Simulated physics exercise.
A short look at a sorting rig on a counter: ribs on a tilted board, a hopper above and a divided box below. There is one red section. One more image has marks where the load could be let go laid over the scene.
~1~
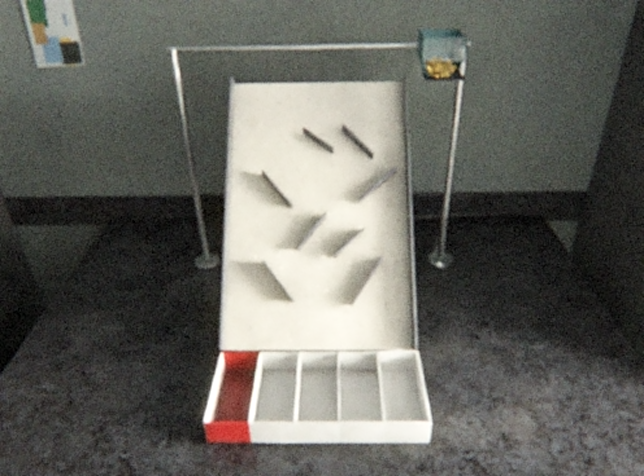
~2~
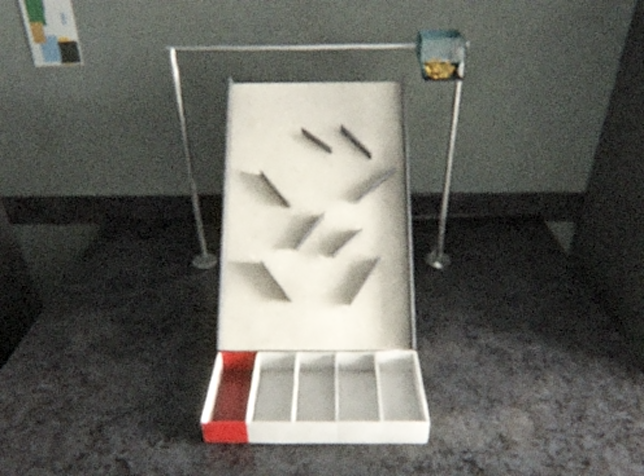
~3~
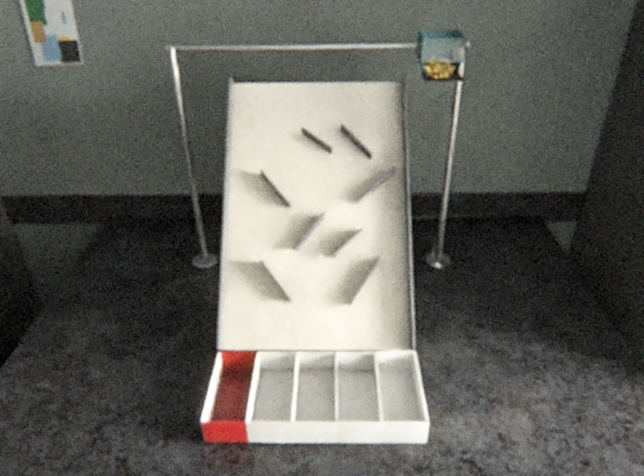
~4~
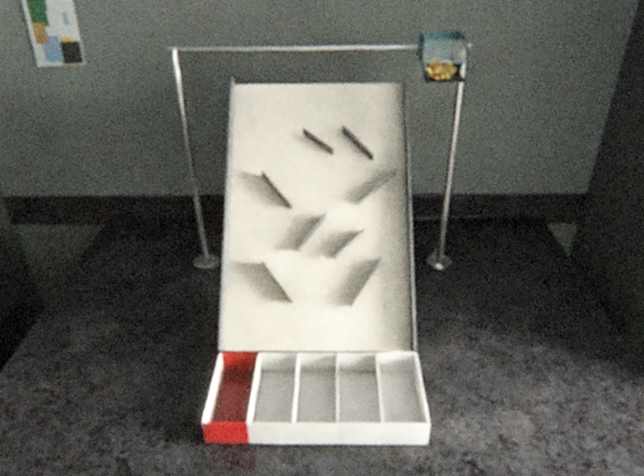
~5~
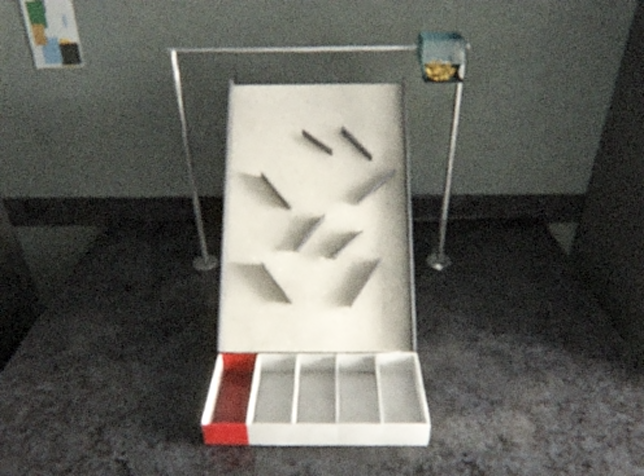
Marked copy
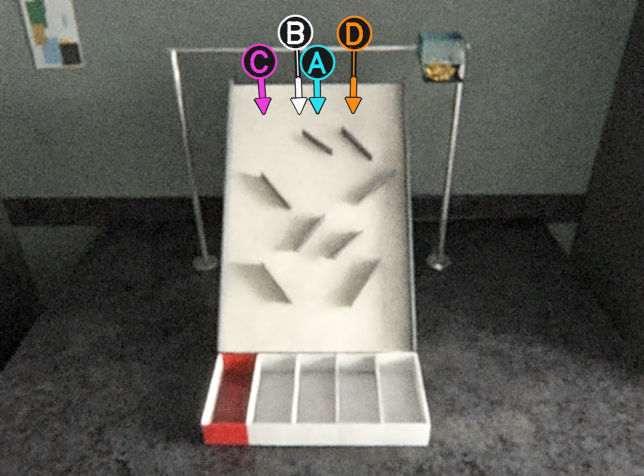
We see a pale tilted board with angled ribs on a dark counter, a small hopper of yellowish pieces at the upper right, and a divided white box below with a red leftmost section; nothing noticeably moves.
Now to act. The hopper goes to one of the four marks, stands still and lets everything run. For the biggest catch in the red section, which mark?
Best: C.
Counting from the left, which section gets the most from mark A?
The third.
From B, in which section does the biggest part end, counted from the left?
It is the third one.
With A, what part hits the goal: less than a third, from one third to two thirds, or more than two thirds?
It is less than a third.
On the marked copy, mark A meets the board at (317, 107); mark B meets the board at (299, 107); mark C meets the board at (263, 108); mark D meets the board at (353, 107).
For mark A, just a few in the red section, almost all in other sections, about a tenth outside the box.
For mark B, just a few in the red section, almost all in other sections, just a few outside the box.
For mark C, roughly a third in the red section, roughly half in other sections, roughly a quarter outside the box.
For mark D, not one piece in the red section, the larger part in other sections, about a tenth held on the board, about a tenth outside the box.
